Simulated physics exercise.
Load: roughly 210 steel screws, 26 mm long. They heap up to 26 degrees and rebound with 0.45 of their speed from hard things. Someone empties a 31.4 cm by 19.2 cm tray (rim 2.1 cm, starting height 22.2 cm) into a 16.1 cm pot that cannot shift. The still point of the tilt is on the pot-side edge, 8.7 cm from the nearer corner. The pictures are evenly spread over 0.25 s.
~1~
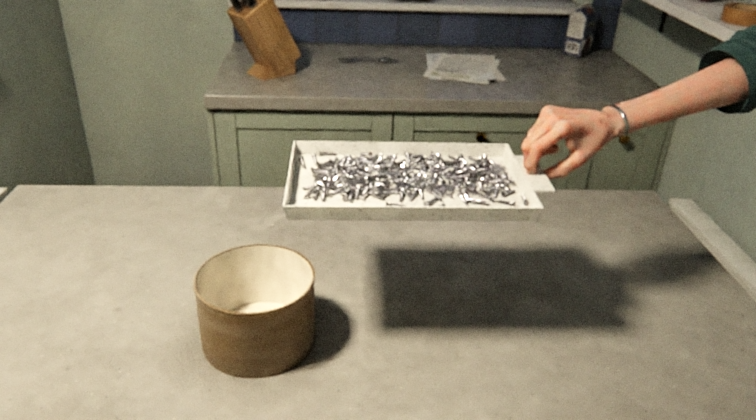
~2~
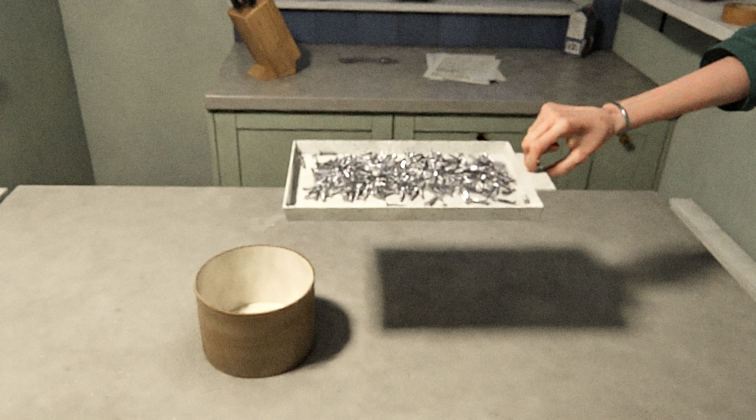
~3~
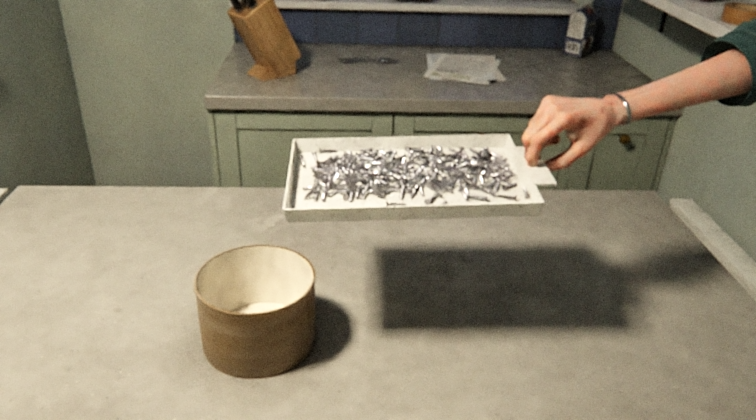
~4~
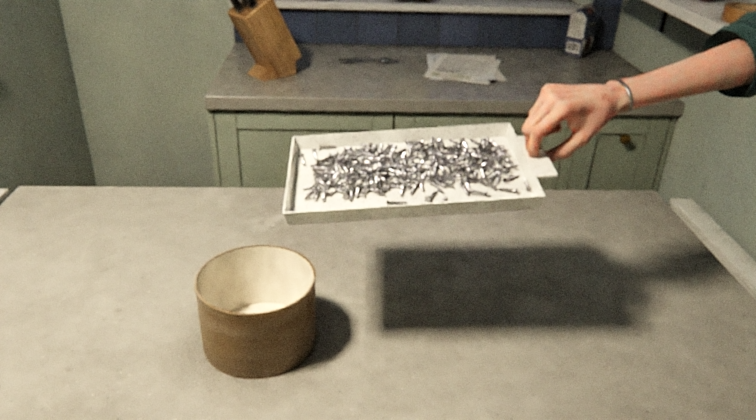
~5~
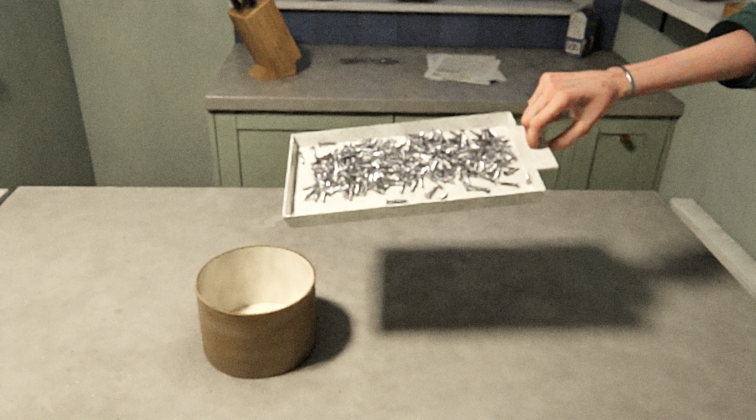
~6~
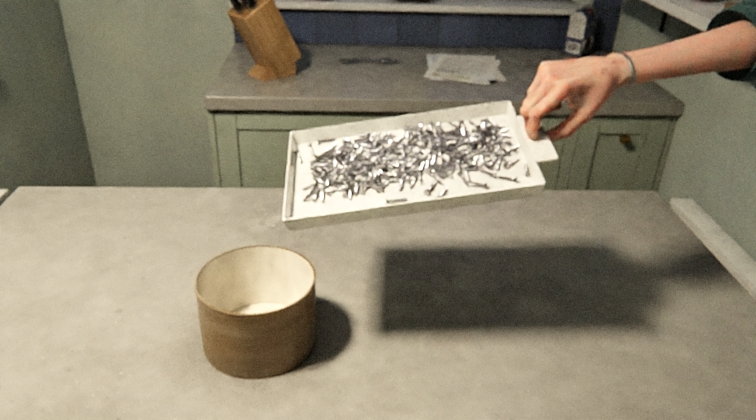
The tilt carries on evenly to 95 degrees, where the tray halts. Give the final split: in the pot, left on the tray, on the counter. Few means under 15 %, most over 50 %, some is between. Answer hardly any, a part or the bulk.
Pot: The bulk, tray: Hardly any, counter: A part.
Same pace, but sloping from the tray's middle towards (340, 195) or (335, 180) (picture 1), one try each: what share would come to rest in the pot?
About 90 and 35 per cent.
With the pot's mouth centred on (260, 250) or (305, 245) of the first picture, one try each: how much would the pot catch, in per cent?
Some 5 and 5 per cent.
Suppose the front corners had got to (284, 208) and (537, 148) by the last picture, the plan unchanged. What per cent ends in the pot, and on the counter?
Pot 70, counter 30.
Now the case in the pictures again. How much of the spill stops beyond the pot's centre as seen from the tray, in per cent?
About 10 per cent.
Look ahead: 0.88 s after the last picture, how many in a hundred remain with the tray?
Roughly 65 per cent.
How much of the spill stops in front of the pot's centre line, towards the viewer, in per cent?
Roughly 90 per cent.
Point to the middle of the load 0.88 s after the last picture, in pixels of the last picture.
At about (306, 230).
Then, 0.53 s after the last picture, tilt 53 degrees; the tray holds 100 %, the pot 0 %.
Then, 0.88 s after the last picture, tilt 78 degrees; the tray holds 65 %, the pot 15 %.
Then, 1.32 s after the last picture, tilt 95 degrees; the tray holds 0 %, the pot 55 %.
In the end, pot 60 %, tray 0 %, counter 40 %.
